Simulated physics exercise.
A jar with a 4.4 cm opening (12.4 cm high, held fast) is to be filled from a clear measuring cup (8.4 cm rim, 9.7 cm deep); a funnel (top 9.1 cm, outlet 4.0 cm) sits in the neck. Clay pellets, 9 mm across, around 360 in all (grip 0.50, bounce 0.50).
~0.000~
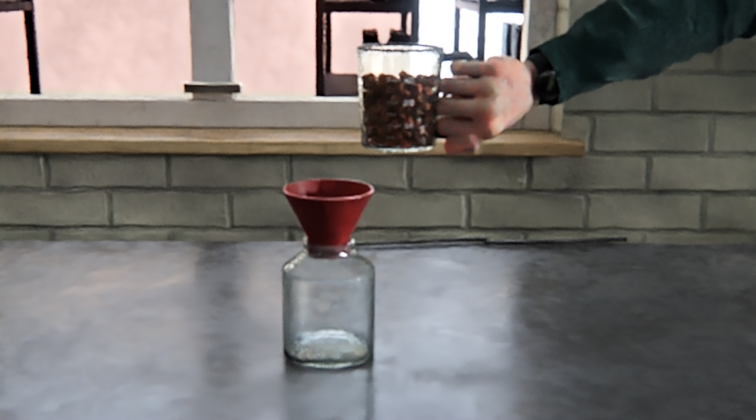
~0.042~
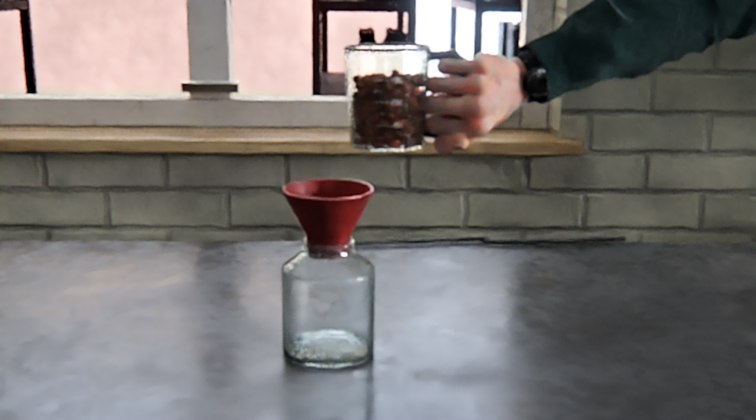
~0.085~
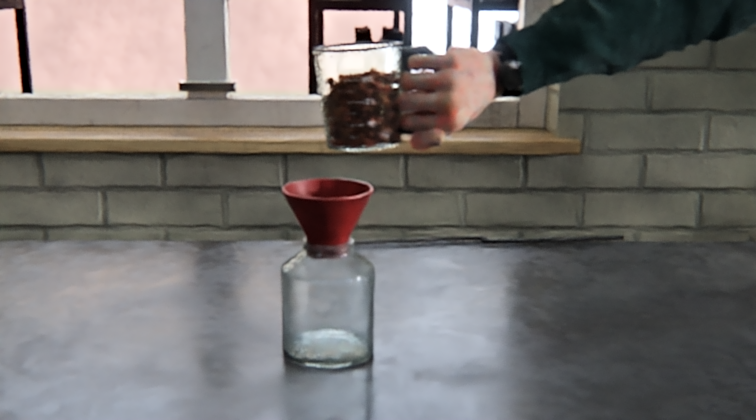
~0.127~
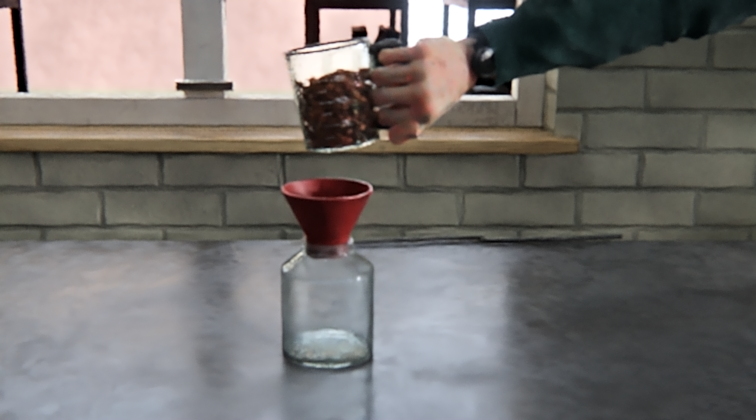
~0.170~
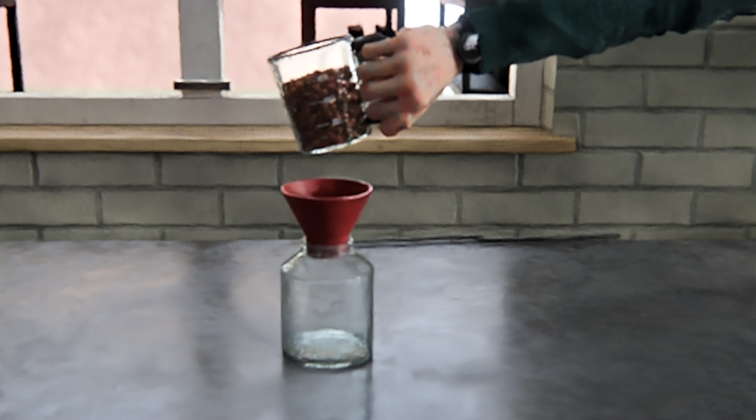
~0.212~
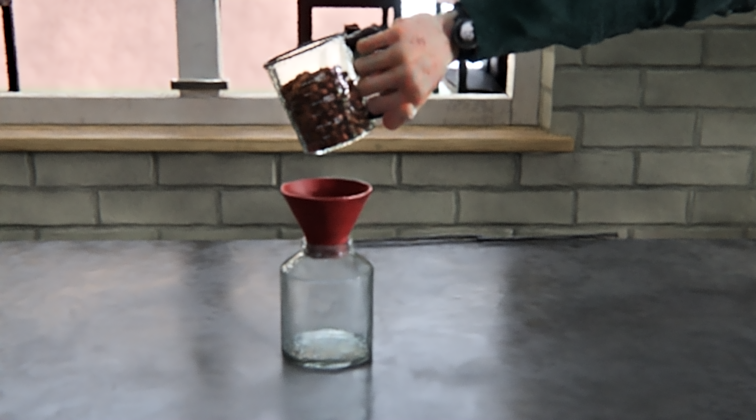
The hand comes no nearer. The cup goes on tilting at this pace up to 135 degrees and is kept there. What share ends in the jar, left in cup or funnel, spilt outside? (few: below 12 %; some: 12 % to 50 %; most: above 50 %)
Jar some, still above few, spilt most.
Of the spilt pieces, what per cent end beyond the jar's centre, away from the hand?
About 100 per cent.
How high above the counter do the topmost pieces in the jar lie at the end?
About 3.0 cm.
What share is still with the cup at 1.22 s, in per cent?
Some 0 per cent of the load.
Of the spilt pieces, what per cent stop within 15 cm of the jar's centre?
Roughly 40 per cent.
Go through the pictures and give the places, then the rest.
The first frame shows cup at (399, 96), tilt 0 degrees, lip at (358, 47), moved 0.0 cm; middle of the pieces at (399, 104); jar at (329, 296).
The second frame shows cup at (388, 96), tilt 1 degrees, lip at (345, 48), moved 1.2 cm; middle of the pieces at (388, 104).
The third frame shows cup at (361, 95), tilt 4 degrees, lip at (316, 49), moved 3.8 cm; middle of the pieces at (361, 103).
The fourth frame shows cup at (335, 95), tilt 10 degrees, lip at (285, 53), moved 6.4 cm; middle of the pieces at (336, 103).
The fifth frame shows cup at (323, 95), tilt 16 degrees, lip at (268, 59), moved 7.6 cm; middle of the pieces at (324, 102).
The sixth frame shows cup at (322, 95), tilt 22 degrees, lip at (265, 64), moved 7.6 cm; middle of the pieces at (324, 102); jar at (327, 296). The cup's pace is about 140 degrees a second.
After 0.60 s, tilt 77 degrees; the cup holds 100 %, the jar 0 %.
After 0.86 s, tilt 114 degrees; the cup holds 85 %, the jar 0 %.
After 1.22 s, tilt 135 degrees; the cup holds 0 %, the jar 15 %.
In the end, at 1.9 s, jar 25 %, still above 0 %, spilt 75 %.
